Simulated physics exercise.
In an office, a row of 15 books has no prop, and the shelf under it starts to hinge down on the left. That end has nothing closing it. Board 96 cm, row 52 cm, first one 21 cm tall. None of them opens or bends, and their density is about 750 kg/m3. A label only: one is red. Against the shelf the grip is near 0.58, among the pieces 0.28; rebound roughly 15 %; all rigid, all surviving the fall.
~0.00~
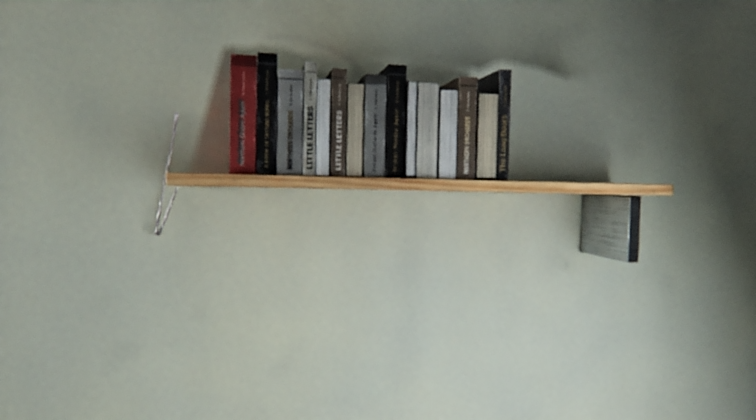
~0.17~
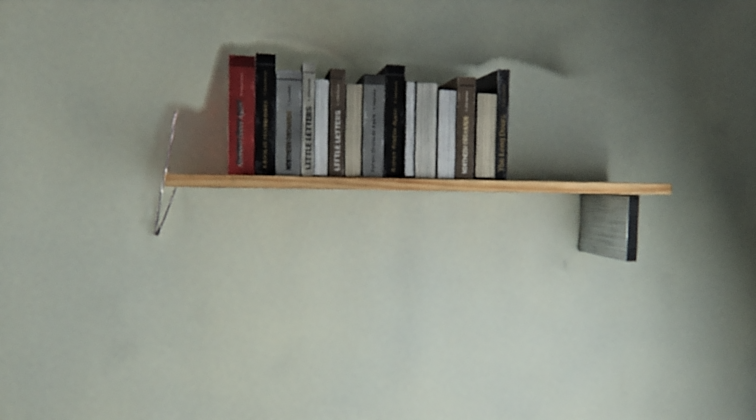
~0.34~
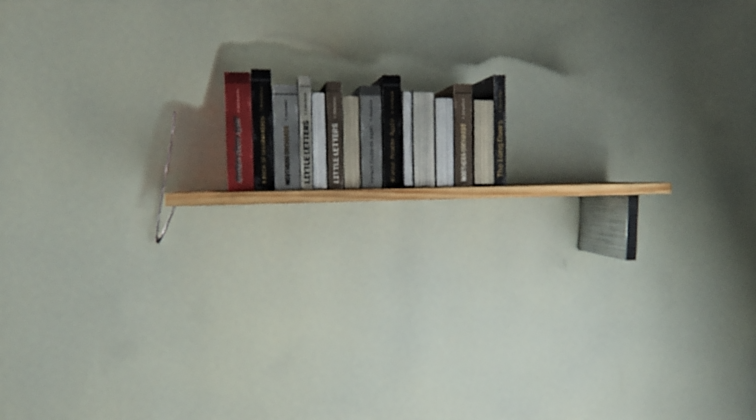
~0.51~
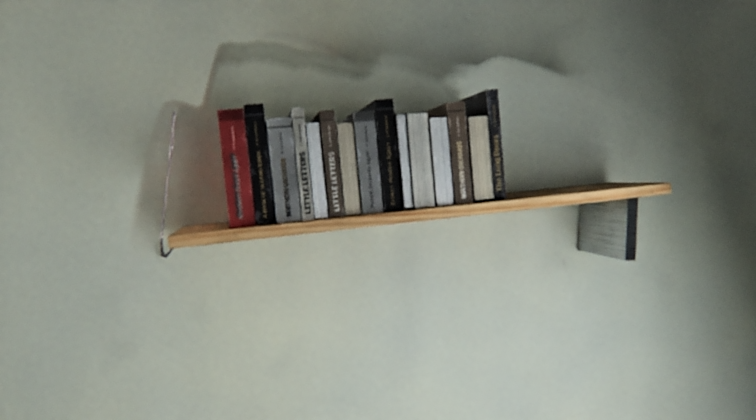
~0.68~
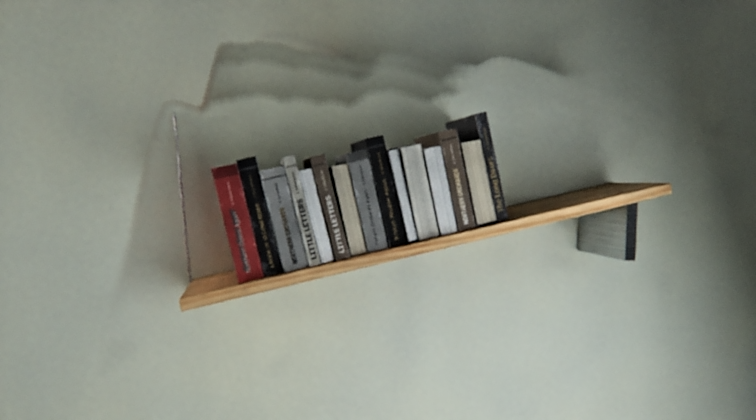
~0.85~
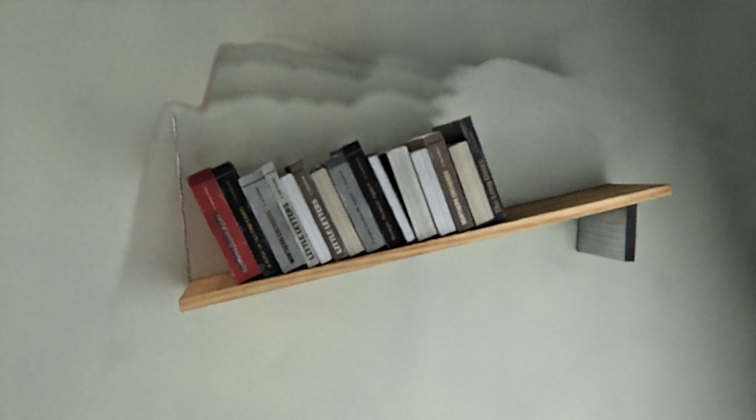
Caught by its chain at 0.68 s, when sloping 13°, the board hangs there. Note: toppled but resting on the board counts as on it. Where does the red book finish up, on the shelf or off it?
Off the shelf.
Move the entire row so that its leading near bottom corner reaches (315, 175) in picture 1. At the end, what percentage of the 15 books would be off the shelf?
I'd put it at 0 per cent.
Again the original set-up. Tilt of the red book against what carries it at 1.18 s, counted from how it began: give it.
Roughly 140 degrees.
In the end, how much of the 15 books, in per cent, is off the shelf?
Near 15 per cent.
After 0.92 s, none of the 15 books off the shelf, 15 disturbed; red book leaning 24°.
After 1.18 s, none of the 15 books off the shelf, 15 disturbed; red book upside down.
After 1.44 s, 1 of the 15 books off the shelf; red book leaning 54°, 78 cm lower.
After 1.76 s, 2 of the 15 books off the shelf; red book leaning 64°, 80 cm lower.
By the end (1.9 s), 2 of the 15 books off the shelf; red book on its side.
